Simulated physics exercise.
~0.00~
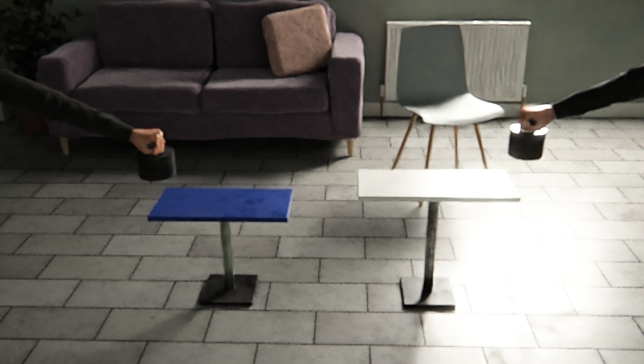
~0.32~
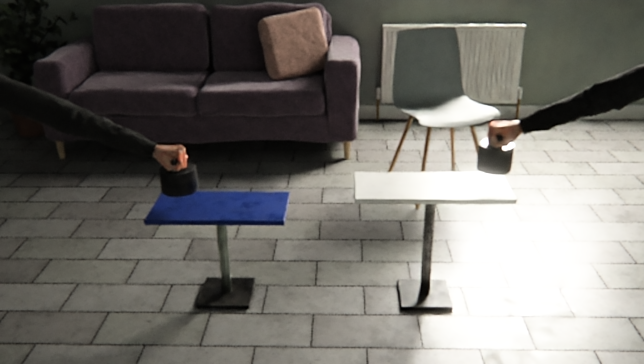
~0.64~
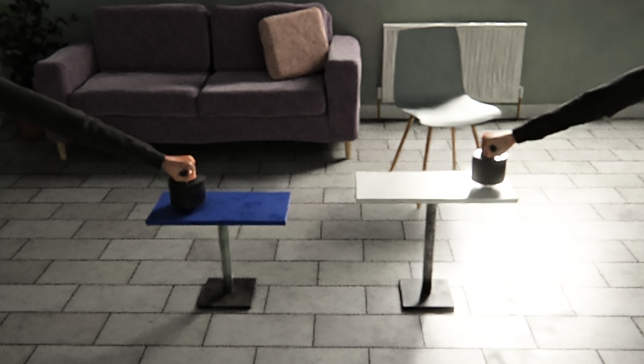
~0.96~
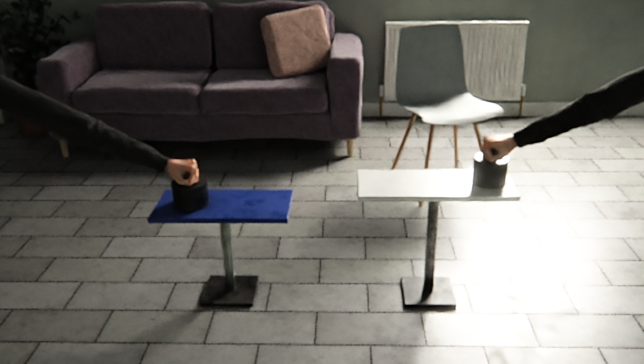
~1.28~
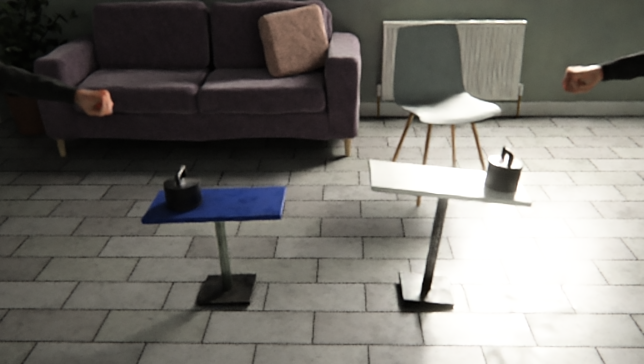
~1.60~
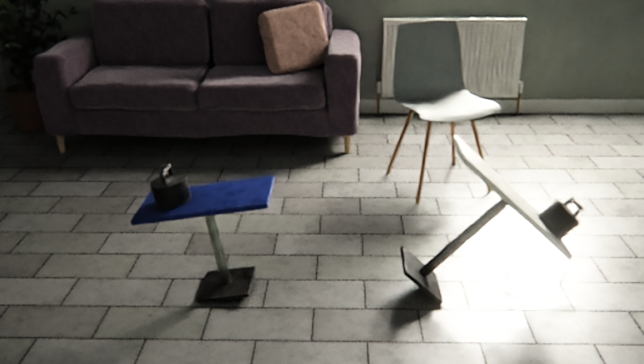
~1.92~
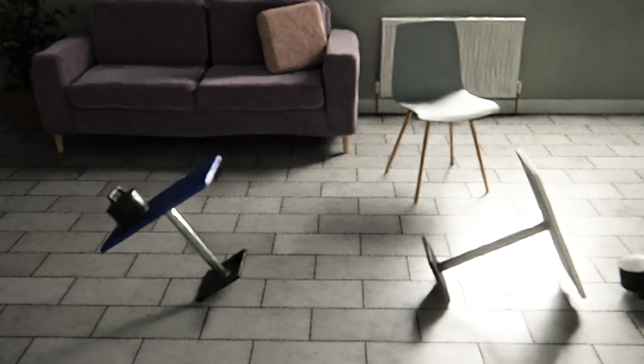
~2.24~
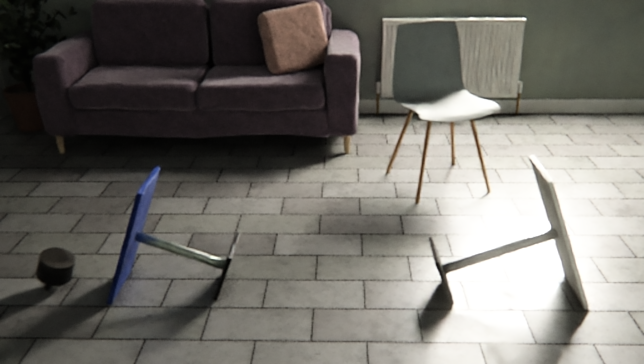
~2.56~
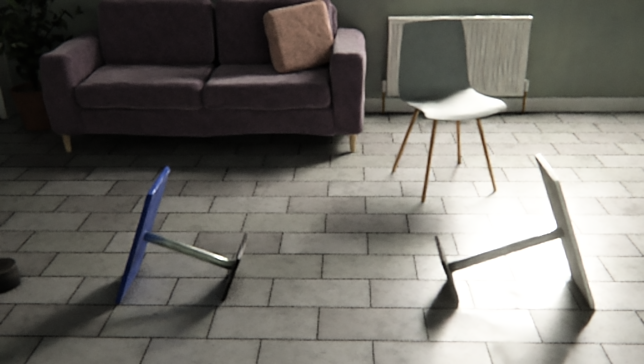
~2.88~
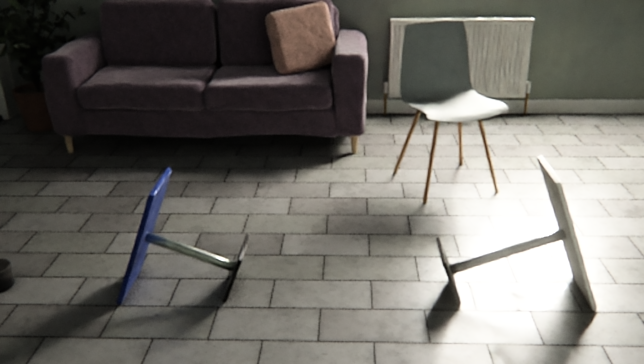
Both small tables toppled over after two hands set a dark, handled object near the outer end of each and let go. The white one on the right tipped first, then the blue one, their objects sliding off before the tables came to rest on their sides.
